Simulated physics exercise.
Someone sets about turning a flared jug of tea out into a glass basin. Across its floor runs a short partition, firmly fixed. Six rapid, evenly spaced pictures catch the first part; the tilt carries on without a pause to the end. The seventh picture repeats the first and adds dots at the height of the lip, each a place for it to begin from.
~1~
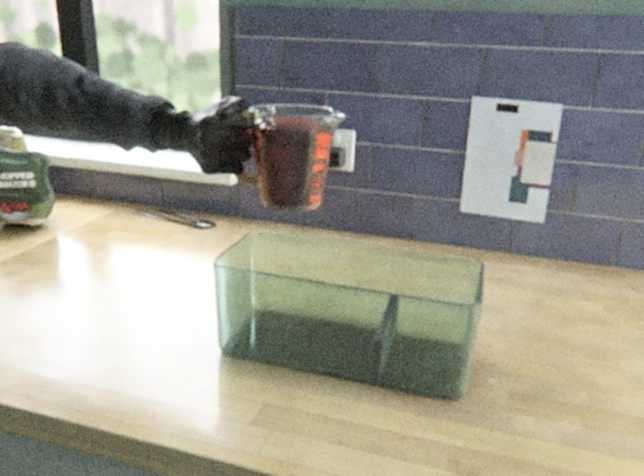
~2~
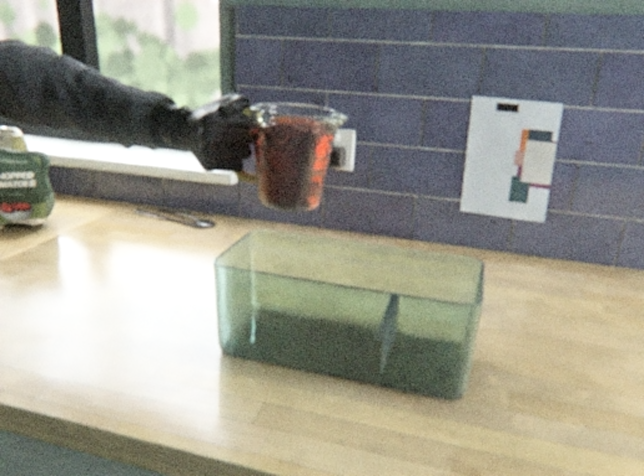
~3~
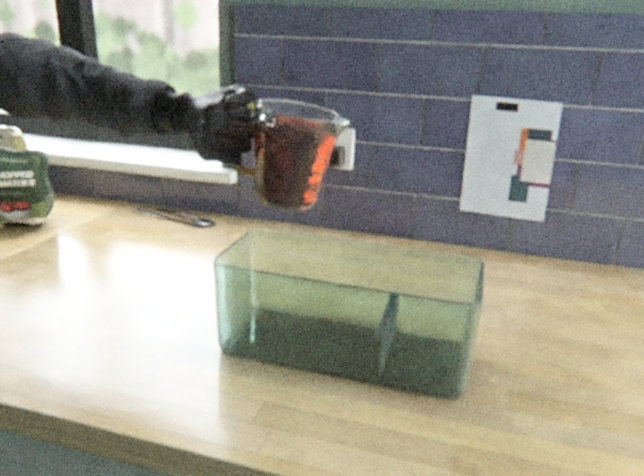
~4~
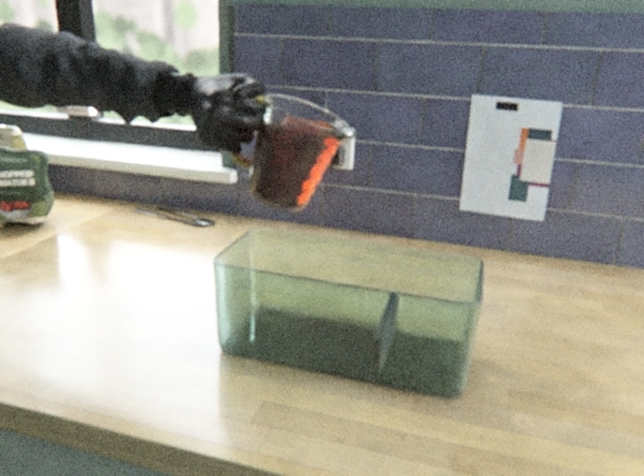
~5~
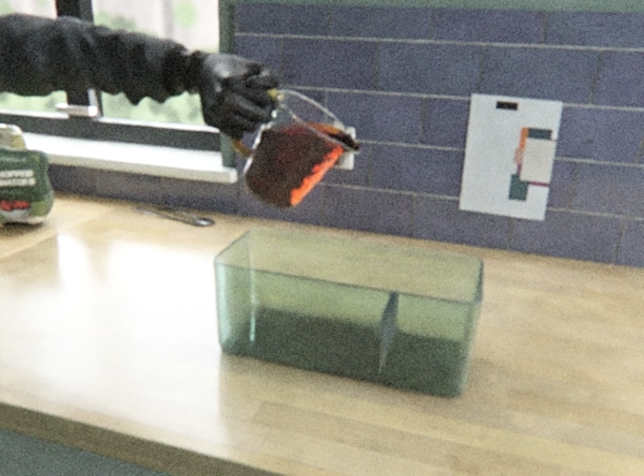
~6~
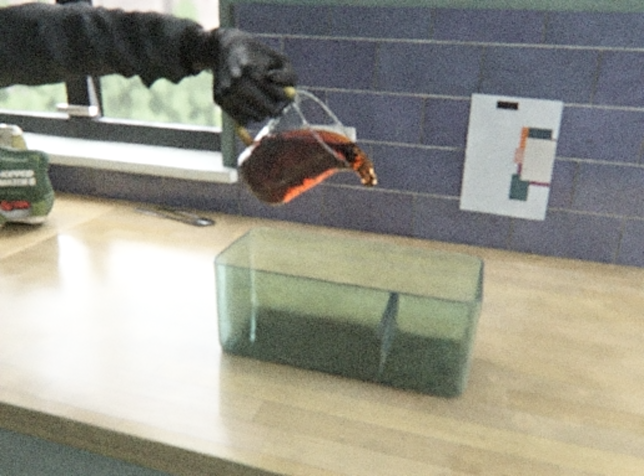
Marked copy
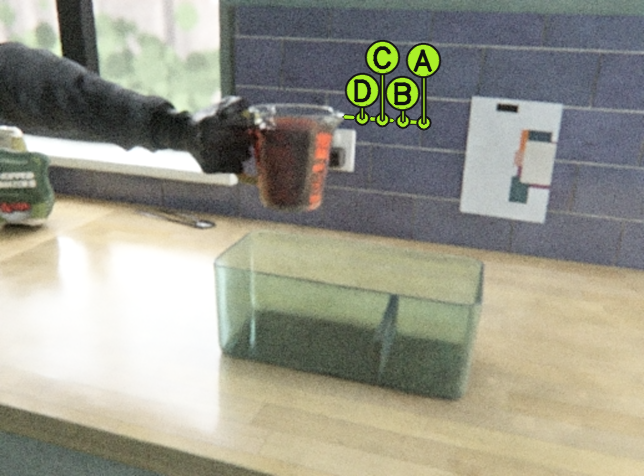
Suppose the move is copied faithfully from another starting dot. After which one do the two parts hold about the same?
D beats the others.
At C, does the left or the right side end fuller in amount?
The right one.
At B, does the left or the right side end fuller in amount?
The right side.
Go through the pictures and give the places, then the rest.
Upright, lip at (345, 116); basin from (220, 348) to (465, 397); top of the wall at (388, 315); nothing has left yet.
Tipped about 2°, lip at (347, 118); nothing has left yet.
Tipped about 9°, lip at (350, 124); nothing has left yet.
Tipped about 19°, lip at (355, 136); nothing has left yet.
Tipped about 32°, lip at (358, 151); tea is over the lip, down to (358, 151).
Tipped about 47°, lip at (357, 170); tea is over the lip, down to (370, 184).
On the marked copy, A at (423, 122); B at (402, 121); C at (382, 119); D at (362, 118).
With A, about 13 % ends left of the wall and 85 % right of it.
With B, about 17 % ends left of the wall and 81 % right of it.
With C, about 22 % ends left of the wall and 76 % right of it.
With D, about 51 % ends left of the wall and 48 % right of it.
